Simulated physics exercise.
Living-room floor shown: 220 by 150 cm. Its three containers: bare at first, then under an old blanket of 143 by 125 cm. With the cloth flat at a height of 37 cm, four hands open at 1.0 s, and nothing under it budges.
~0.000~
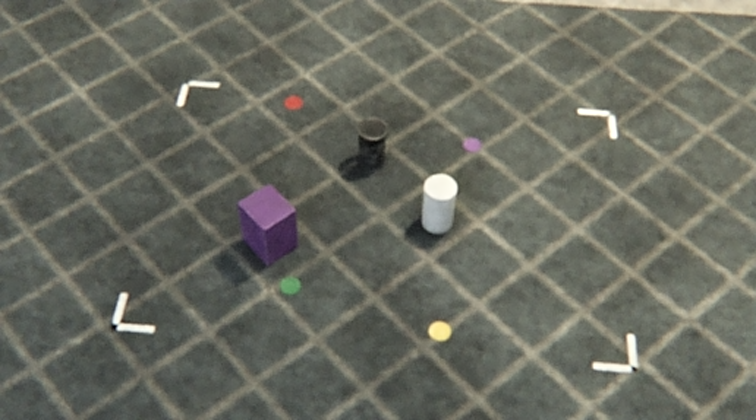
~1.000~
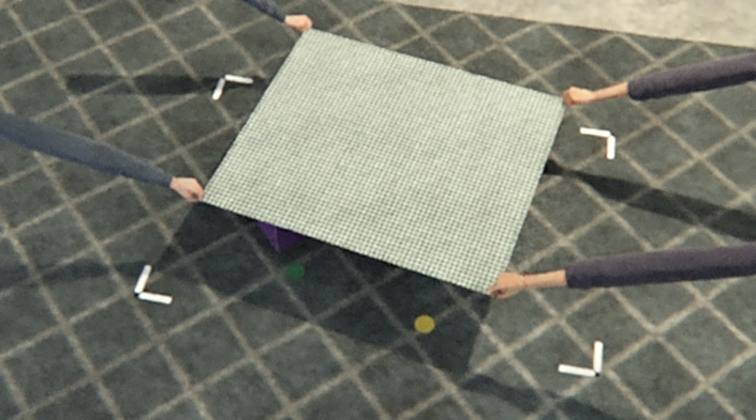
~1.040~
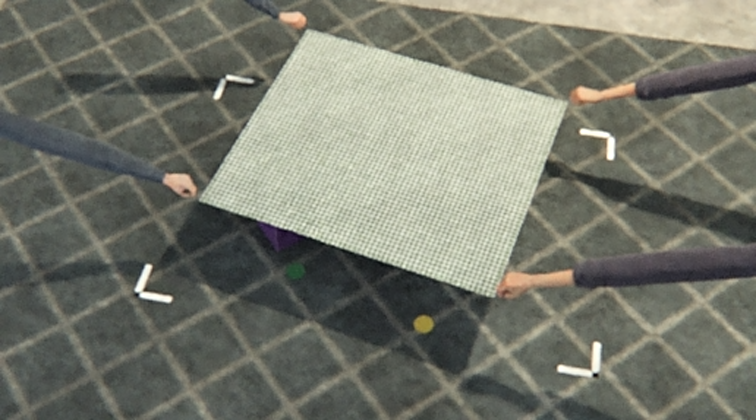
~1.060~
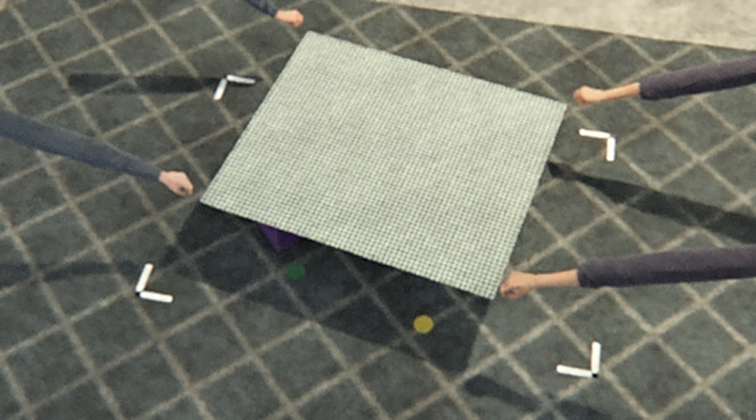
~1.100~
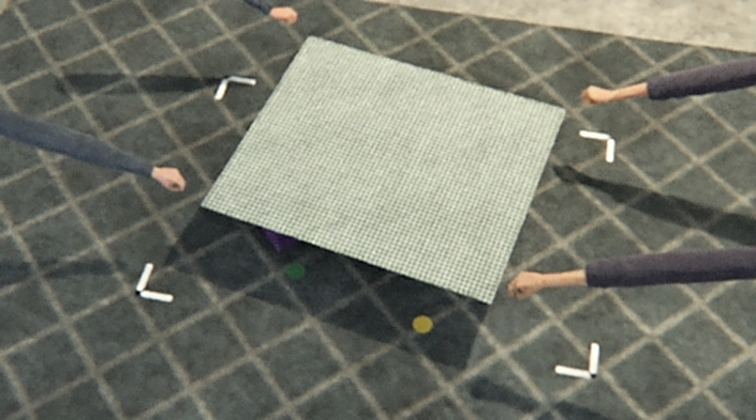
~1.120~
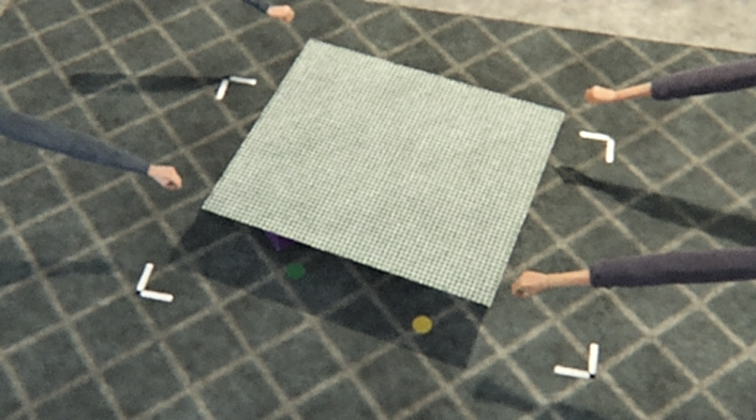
A dark floor criss-crossed with pale lines is seen from above at an angle. A purple box stands at left, a black bin farther back and a white tub right of centre, among red, purple, green and yellow discs and white corner marks. The view shifts slightly as four hands appear holding a pale checked cloth flat above them, then the hands open and draw outward, and it sinks slightly, still flat.
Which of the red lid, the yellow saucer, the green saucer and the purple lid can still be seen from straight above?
Result: Red lid ends under the cloth, yellow saucer still shows, green saucer stays uncovered, purple lid ends under the cloth.
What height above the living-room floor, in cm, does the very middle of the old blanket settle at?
Height: Approx. 24 cm.
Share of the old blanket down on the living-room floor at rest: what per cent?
Roughly 25 per cent.
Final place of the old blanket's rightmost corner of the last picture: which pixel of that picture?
(538, 164).
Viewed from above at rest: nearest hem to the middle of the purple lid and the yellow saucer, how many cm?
About 8 cm, 10 cm.
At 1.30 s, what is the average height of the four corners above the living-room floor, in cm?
I'd guess the corners are around 2 cm high then.
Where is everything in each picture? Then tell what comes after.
Red lid (293, 102); yellow saucer (440, 331); green saucer (290, 285); purple lid (472, 145); purple crate (267, 206), 27 cm tall; white tub (441, 187), 25 cm tall; black bin (373, 128), 23 cm tall, in the first picture.
Old blanket corners (199, 200) (307, 28) (567, 101) (495, 296); highest point 37 cm, lowest 37 cm, in the second picture.
Old blanket corners (200, 201) (308, 30); highest point 36 cm, lowest 36 cm, in the third picture.
Old blanket corners (200, 202) (309, 32); highest point 35 cm, lowest 35 cm, in the fourth picture.
Old blanket corners (202, 206) (310, 37); highest point 32 cm, lowest 32 cm, in the fifth picture.
Old blanket corners (202, 209) (310, 40) (564, 114) (489, 306); highest point 31 cm, lowest 30 cm, in the sixth picture.
At 1.3 s, 5 % of it is down, spanning 149 by 139 cm, above purple lid, red lid.
At 1.5 s, 25 % of it is down, spanning 143 by 132 cm, above purple lid, red lid.
At 1.6 s, 25 % of it is down, spanning 143 by 135 cm, above purple lid, red lid.
At 1.8 s, 25 % of it is down, spanning 142 by 135 cm, above purple lid, red lid.
At 3.3 s, 25 % of it is down, spanning 142 by 135 cm, above purple lid, red lid.
